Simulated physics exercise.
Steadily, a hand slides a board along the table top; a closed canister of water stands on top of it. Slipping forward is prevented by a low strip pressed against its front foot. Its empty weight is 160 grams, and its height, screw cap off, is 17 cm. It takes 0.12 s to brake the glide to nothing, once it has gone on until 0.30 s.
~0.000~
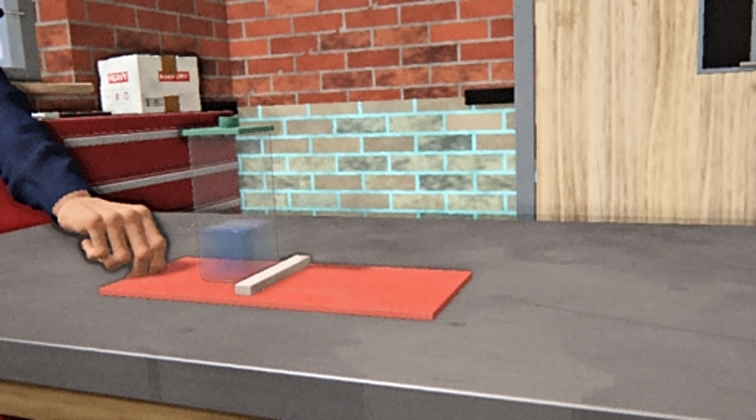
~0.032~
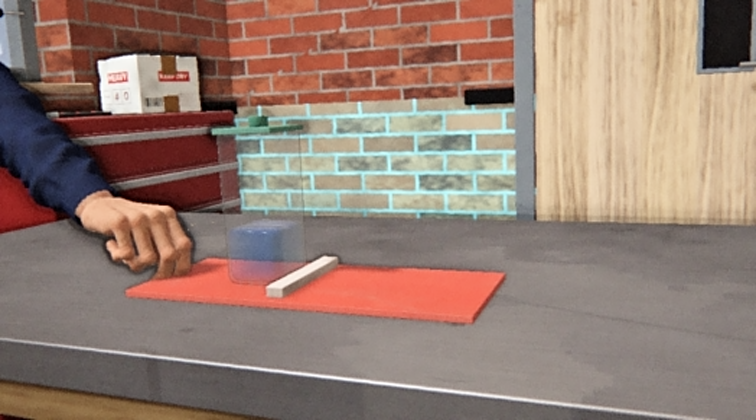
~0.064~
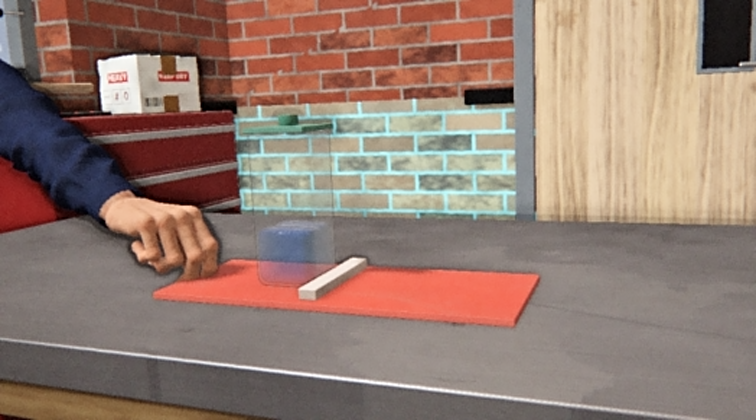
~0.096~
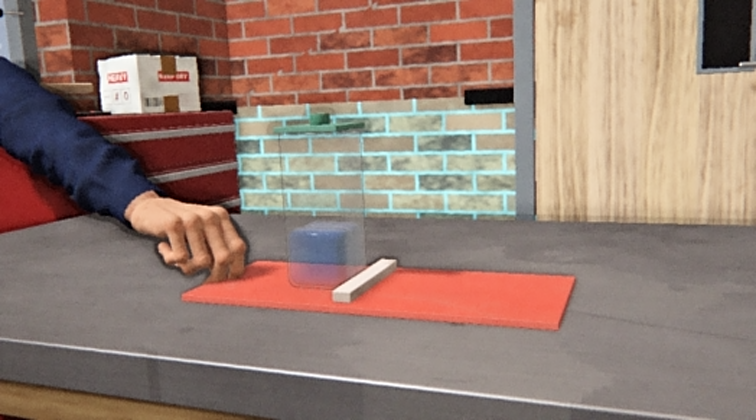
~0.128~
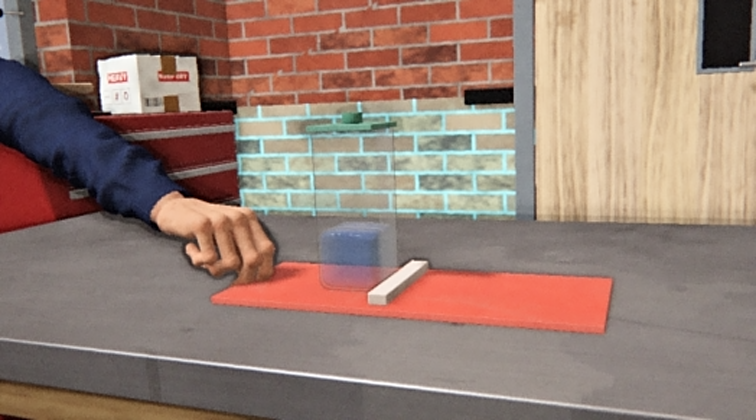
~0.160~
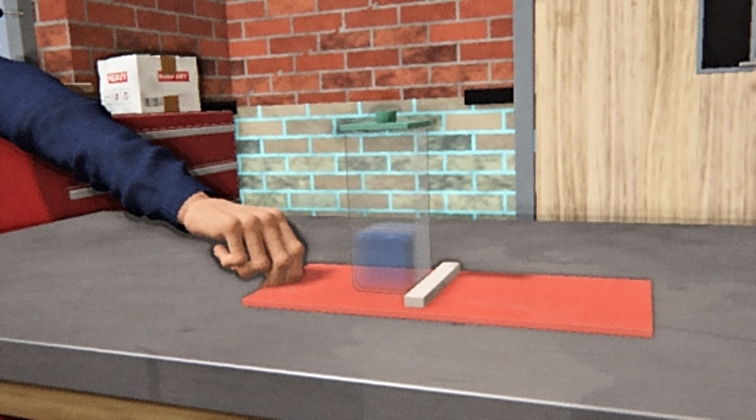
A red board slid steadily to the right across a gray table top, pushed by a hand at its left end, carrying a clear, closed canister of blue water and a white strip along with it.
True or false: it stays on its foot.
False, it falls.
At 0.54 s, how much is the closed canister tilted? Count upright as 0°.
It leans about 48° from upright.
By 0.42 s the board moves at 0.00 m/s; the closed canister leans 15°.
By 0.54 s the closed canister leans 47°.
By 0.70 s the closed canister lies on its side.
By 0.92 s the closed canister lies on its side.
At rest the closed canister lies on its side.
